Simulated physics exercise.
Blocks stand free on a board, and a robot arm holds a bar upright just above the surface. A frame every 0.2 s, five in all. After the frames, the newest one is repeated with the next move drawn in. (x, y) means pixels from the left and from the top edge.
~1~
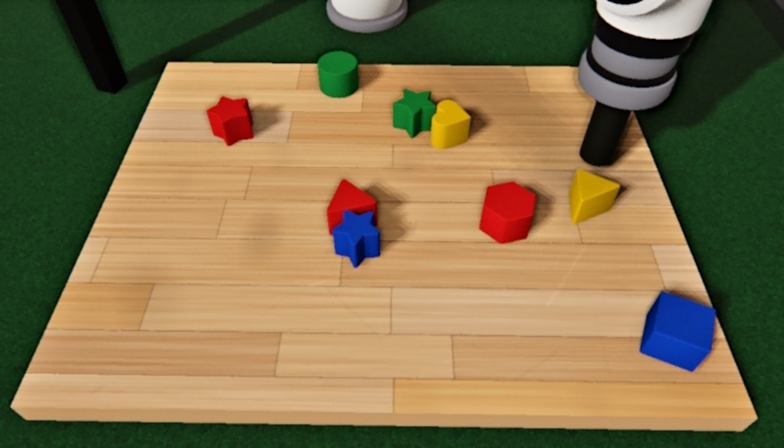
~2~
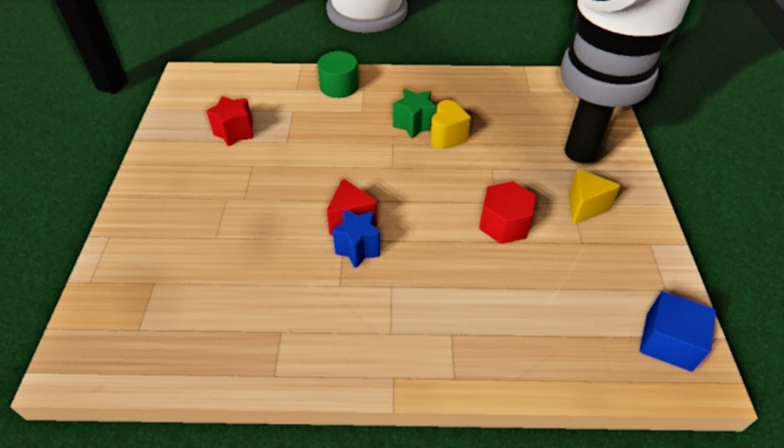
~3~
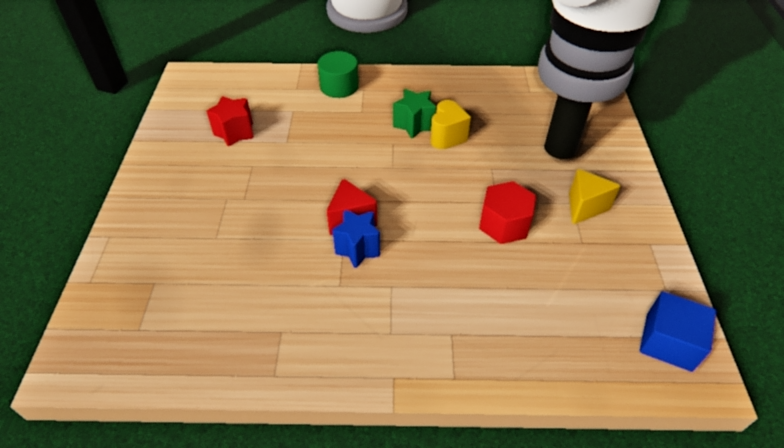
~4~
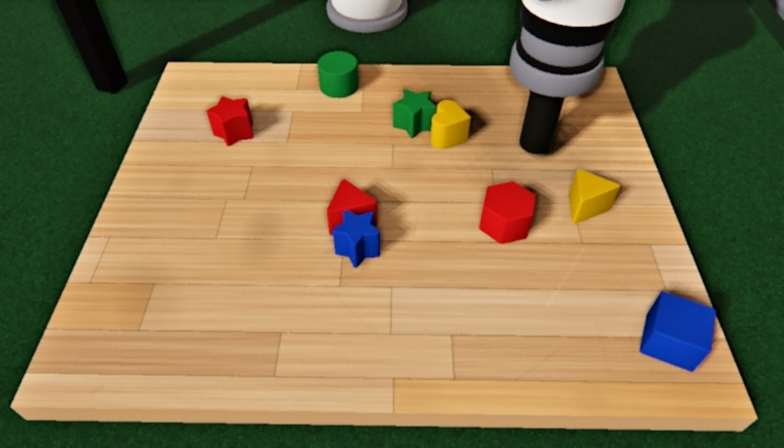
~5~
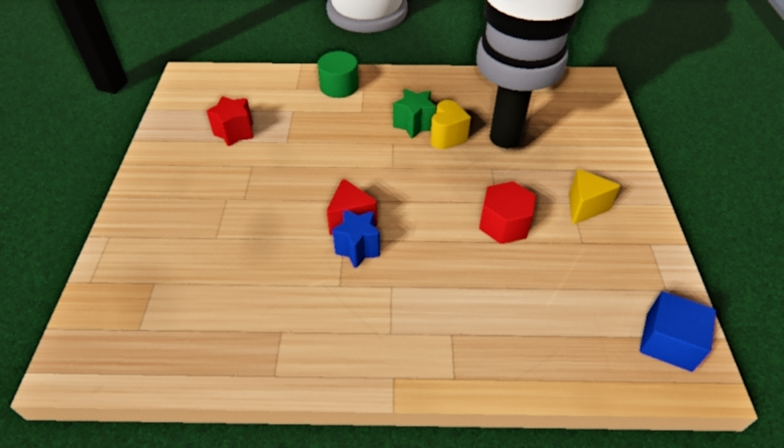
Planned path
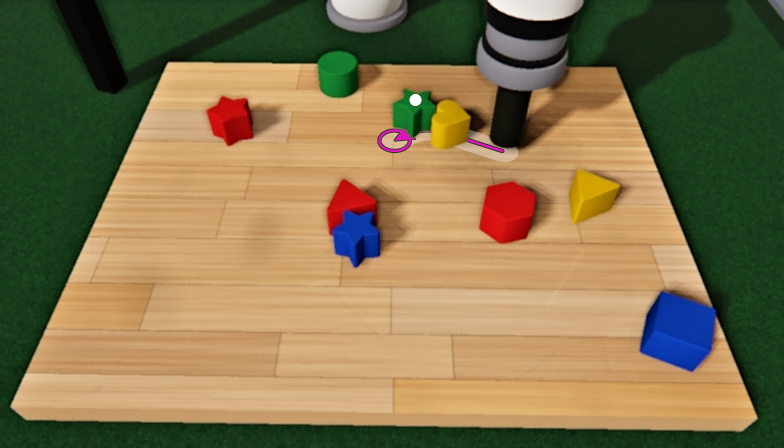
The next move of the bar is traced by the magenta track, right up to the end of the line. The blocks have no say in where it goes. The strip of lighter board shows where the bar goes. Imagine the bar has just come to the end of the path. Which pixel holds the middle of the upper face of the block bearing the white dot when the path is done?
That would be at about pixel (353, 84).
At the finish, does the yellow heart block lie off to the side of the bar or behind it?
That would be a yes.
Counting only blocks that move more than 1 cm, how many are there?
Most likely two.
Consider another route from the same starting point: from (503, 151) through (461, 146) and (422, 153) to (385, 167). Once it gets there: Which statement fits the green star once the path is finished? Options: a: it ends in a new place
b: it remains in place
Correct choice: A.
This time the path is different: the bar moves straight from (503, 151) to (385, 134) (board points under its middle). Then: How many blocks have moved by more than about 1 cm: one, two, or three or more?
In total, two blocks get moved by over 1 cm.
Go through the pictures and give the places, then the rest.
The first frame shows bar's lower end (596, 156); green star (416, 100); yellow heart block (450, 113).
The second frame shows bar (580, 153); blocks still.
The third frame shows bar (560, 149); blocks still.
The fourth frame shows bar (535, 144); blocks still.
The fifth frame shows bar (505, 138); green star (416, 100); yellow heart block (450, 113).
Drawn move, from (503, 151) by way of (466, 139) and (429, 131) to (395, 141); the dot is on the green star.
The first path, step by step. One third of the way, bar (466, 126); green star (403, 97); yellow heart block (431, 107).
Two thirds of the way, bar (429, 118); green star (367, 89); yellow heart block (395, 99).
At the end, bar (395, 128); green star (353, 84), turned 25° clockwise; yellow heart block (370, 100), turned 45° clockwise.
